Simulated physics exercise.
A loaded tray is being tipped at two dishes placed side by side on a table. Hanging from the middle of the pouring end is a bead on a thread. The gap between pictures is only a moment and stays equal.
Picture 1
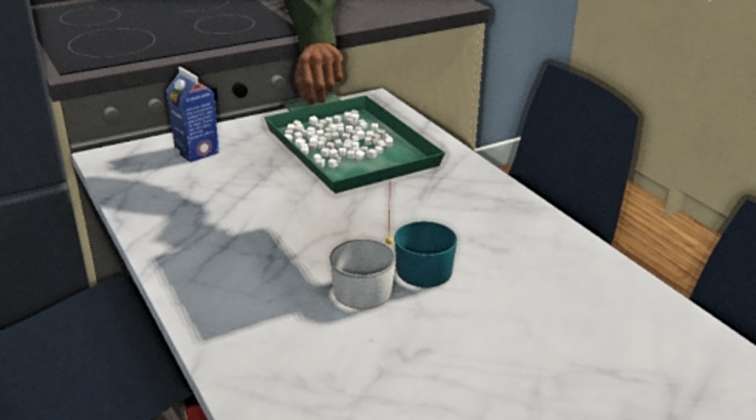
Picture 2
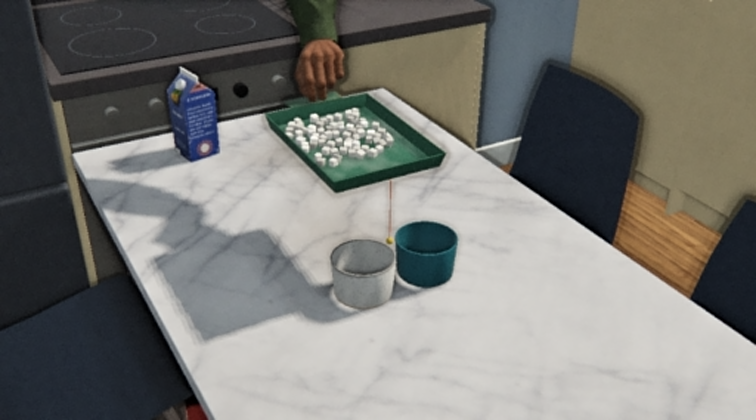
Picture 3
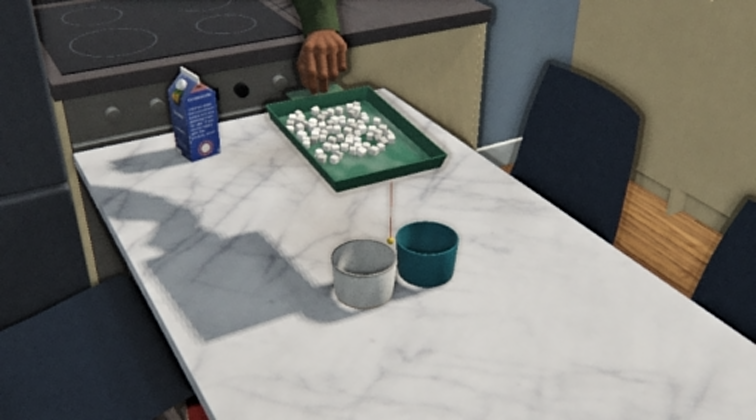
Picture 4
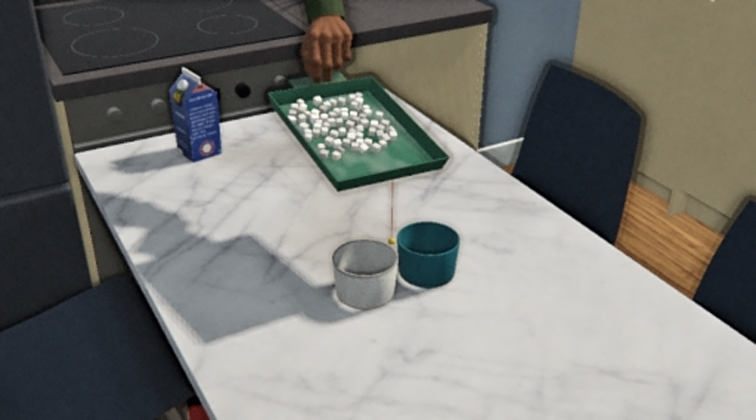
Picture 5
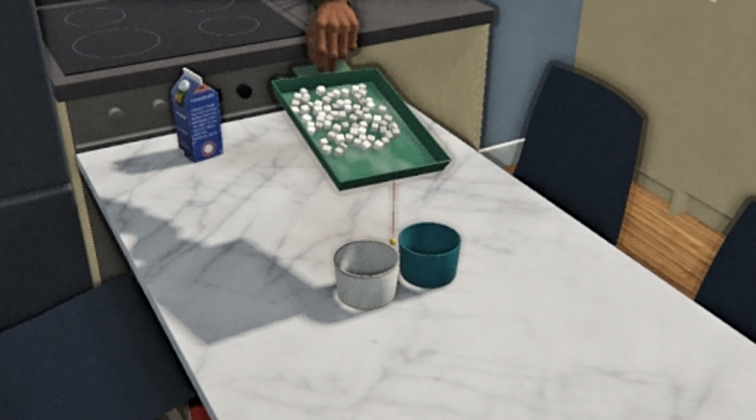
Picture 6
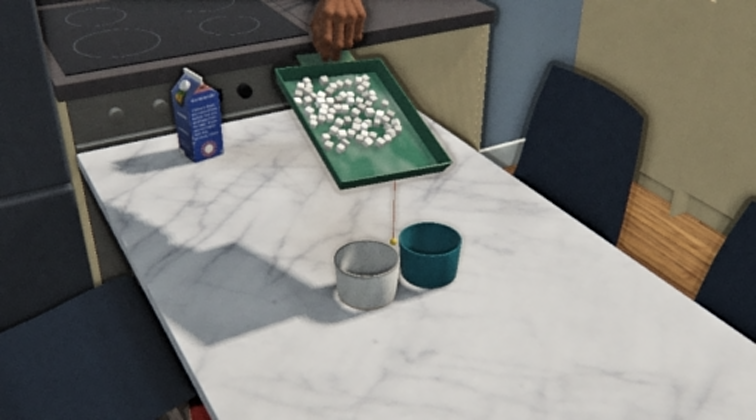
A hand gradually tilts a green tray of white cubes toward two small dishes.
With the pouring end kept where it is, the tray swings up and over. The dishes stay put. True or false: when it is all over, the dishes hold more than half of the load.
False.
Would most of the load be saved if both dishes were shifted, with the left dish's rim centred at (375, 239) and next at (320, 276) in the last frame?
Result - try one, below the halfway mark; try two, below the halfway mark.
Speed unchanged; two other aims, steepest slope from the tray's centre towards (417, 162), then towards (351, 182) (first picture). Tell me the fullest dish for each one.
It would be the right-side one to begin with, and after that the left-side one.
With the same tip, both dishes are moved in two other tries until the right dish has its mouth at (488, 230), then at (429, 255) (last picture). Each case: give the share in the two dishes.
Near 50 % and 50 %.
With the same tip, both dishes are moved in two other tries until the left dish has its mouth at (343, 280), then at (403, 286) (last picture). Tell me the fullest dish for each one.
Well, first the one further right, then the one further right.
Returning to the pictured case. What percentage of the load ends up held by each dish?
Per hundred pieces: Left dish roughly 0, right dish roughly 30.
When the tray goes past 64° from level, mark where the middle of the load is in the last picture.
The load is centred around (416, 163).
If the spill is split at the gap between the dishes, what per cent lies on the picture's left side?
Left share: Close to 10 %.
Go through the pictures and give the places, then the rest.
In the first frame, corners of the pouring end near (335, 179) and (440, 152), level; middle of the load near (335, 137), sugar cubes; left dish near (378, 288); right dish near (442, 267); bead on its thread near (389, 241).
In the second frame, corners of the pouring end near (336, 179) and (441, 152), level; middle of the load near (336, 135).
In the third frame, corners of the pouring end near (337, 178) and (442, 153), tipped barely, lowest at the right corner; middle of the load near (337, 130).
In the fourth frame, corners of the pouring end near (340, 178) and (444, 156), tipped a little, lowest at the right corner; middle of the load near (339, 123).
In the fifth frame, corners of the pouring end near (342, 178) and (447, 158), tipped clearly, lowest at the right corner; middle of the load near (342, 116).
In the sixth frame, corners of the pouring end near (344, 178) and (448, 160), tipped clearly, lowest at the right corner; middle of the load near (344, 109); left dish near (382, 289); right dish near (446, 268).
Shortly afterwards, tray tipped steeply; all but a few on the tray; only a few in the air.
Next, tray tipped past a quarter turn; near half on the tray; a little in the right dish; near a third outside both; a little in the air.
Some moments later, tray tipped past a quarter turn; near a third in the right dish; near two thirds outside both.
In the end, tray tipped past a quarter turn; none at all in the left dish; near a third in the right dish; near two thirds outside both.
